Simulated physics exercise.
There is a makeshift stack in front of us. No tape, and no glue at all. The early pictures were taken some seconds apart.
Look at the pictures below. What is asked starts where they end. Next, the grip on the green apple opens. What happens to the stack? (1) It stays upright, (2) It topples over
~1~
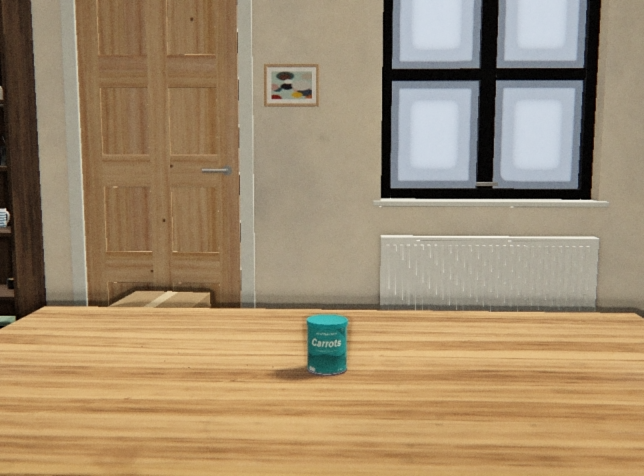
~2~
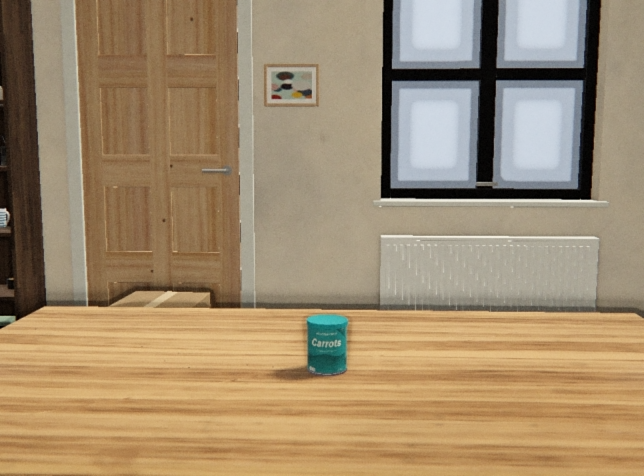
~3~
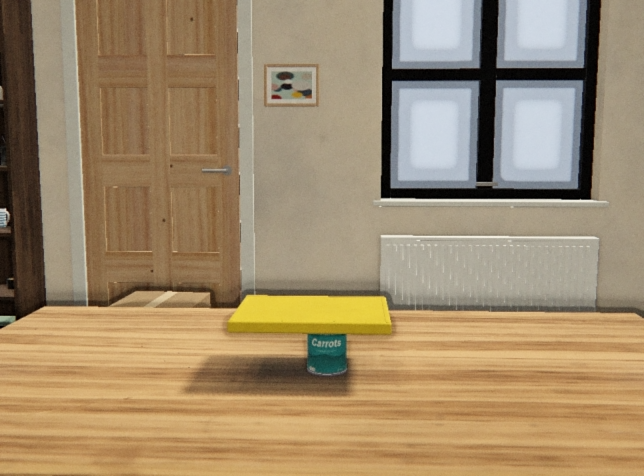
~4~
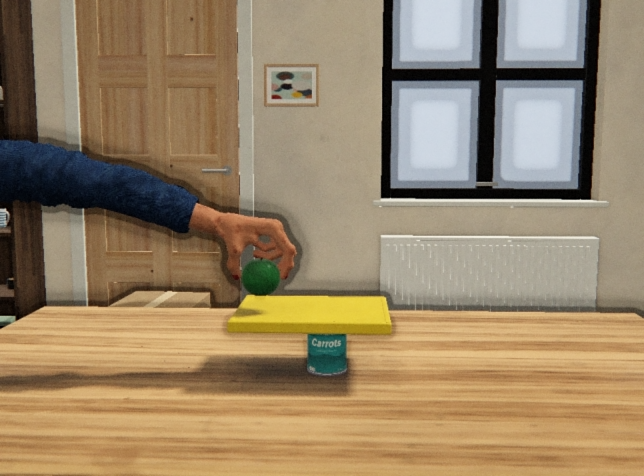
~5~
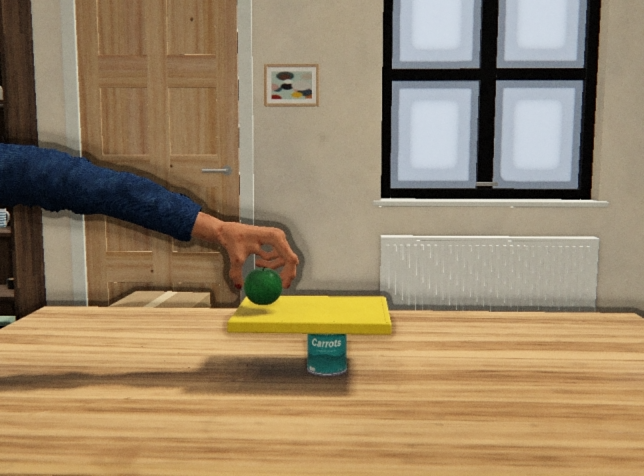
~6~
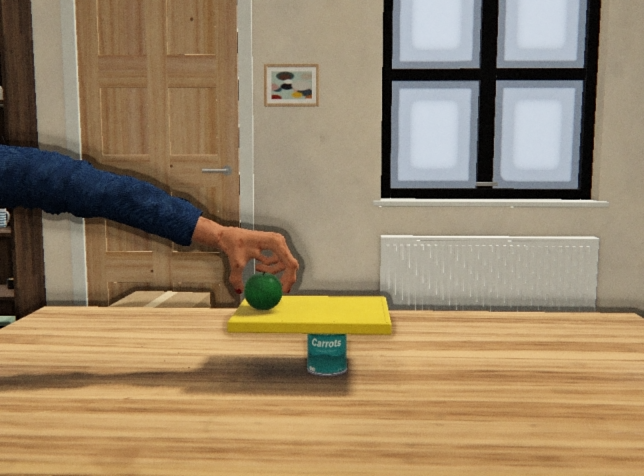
It topples over (2).
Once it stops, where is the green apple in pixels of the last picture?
It finishes at about (226, 353).
Then, 0.40 s after the last picture, green apple now fallen; yellow lid tipped 49° from how it was.
Then, 0.50 s after the last picture, yellow lid tipped 48° from how it was.
At rest, fallen, green apple; tipped over in the stack, yellow lid; turquoise tin in place. Seen from the same camera at the end, green apple near (225, 354). The stack loses its balance.
